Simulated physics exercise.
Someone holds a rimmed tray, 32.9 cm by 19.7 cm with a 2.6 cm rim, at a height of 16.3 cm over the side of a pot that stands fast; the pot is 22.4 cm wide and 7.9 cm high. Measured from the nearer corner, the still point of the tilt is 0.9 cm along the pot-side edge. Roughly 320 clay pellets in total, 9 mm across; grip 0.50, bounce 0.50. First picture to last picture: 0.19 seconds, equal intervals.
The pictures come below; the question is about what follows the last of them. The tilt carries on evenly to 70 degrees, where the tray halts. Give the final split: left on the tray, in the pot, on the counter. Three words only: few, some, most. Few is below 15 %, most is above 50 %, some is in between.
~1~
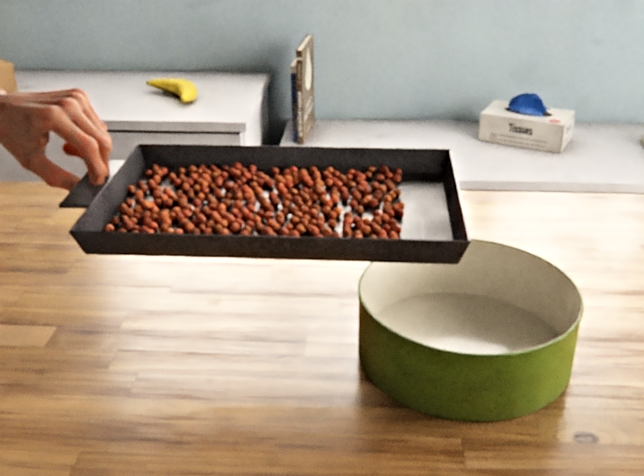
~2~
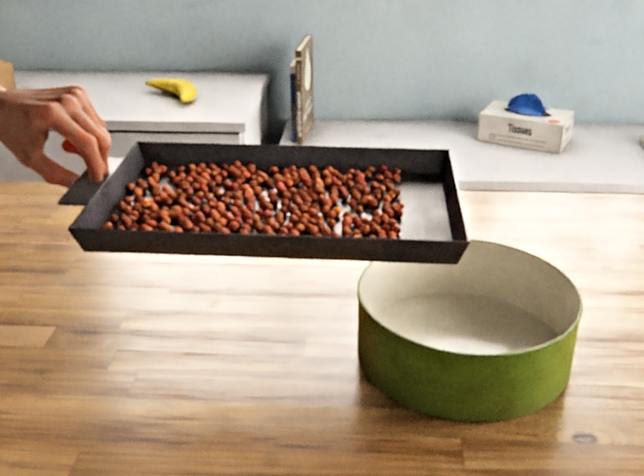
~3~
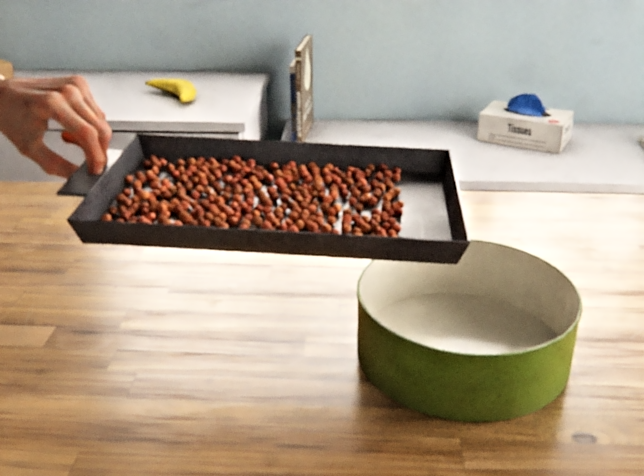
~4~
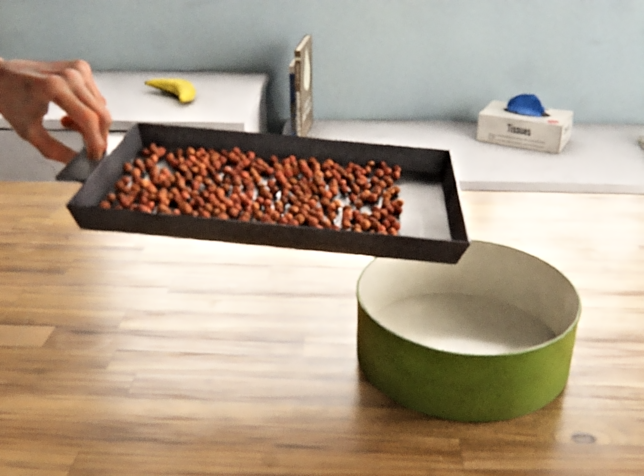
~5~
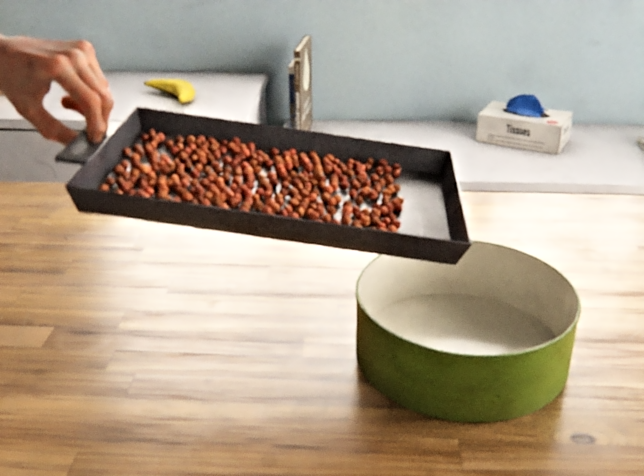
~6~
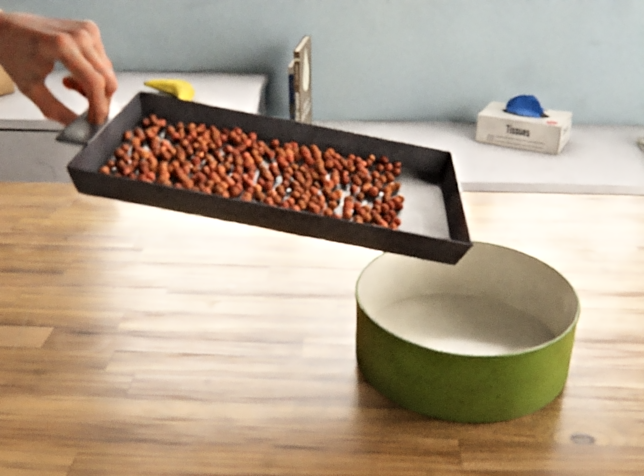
Tray - most, pot - some, counter - few.
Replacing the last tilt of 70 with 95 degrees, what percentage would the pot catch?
Estimate: Roughly 95 percent.
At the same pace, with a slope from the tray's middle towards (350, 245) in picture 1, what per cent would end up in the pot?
0 %.
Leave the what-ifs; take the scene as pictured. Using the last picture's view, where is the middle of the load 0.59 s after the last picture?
Somewhere about (443, 186) in the last view.
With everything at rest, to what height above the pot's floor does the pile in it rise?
I'd say near 1.5 centimetres.
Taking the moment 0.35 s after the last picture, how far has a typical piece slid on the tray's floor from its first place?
About 6 cm.
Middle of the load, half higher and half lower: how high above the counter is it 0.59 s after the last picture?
The halfway mark is near 20 cm.
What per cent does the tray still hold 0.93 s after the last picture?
Something like 65 percent, roughly.
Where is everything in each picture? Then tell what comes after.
In the first picture, tray tilt 0 degrees, front corners at (81, 227) and (460, 237); middle of the pieces at (265, 205); pot at (469, 289).
In the second picture, tray tilt 0 degrees, front corners at (80, 225) and (459, 237); middle of the pieces at (264, 204).
In the third picture, tray tilt 2 degrees, front corners at (79, 216) and (460, 237); middle of the pieces at (264, 200).
In the fourth picture, tray tilt 4 degrees, front corners at (78, 202) and (460, 237), lowest corner right front; middle of the pieces at (264, 193).
In the fifth picture, tray tilt 7 degrees, front corners at (78, 184) and (461, 238), lowest corner right front; middle of the pieces at (264, 184).
In the sixth picture, tray tilt 11 degrees, front corners at (79, 165) and (463, 239), lowest corner right front; middle of the pieces at (265, 175); pot at (466, 290).
Then, 0.35 s after the last picture, tilt 39 degrees; the tray holds 100 %, the pot 0 %.
Then, 0.59 s after the last picture, tilt 59 degrees; the tray holds 100 %, the pot 0 %.
Then, 0.93 s after the last picture, tilt 70 degrees; the tray holds 65 %, the pot 25 %.
In the end, tray 65 %, pot 30 %, counter 5 %.
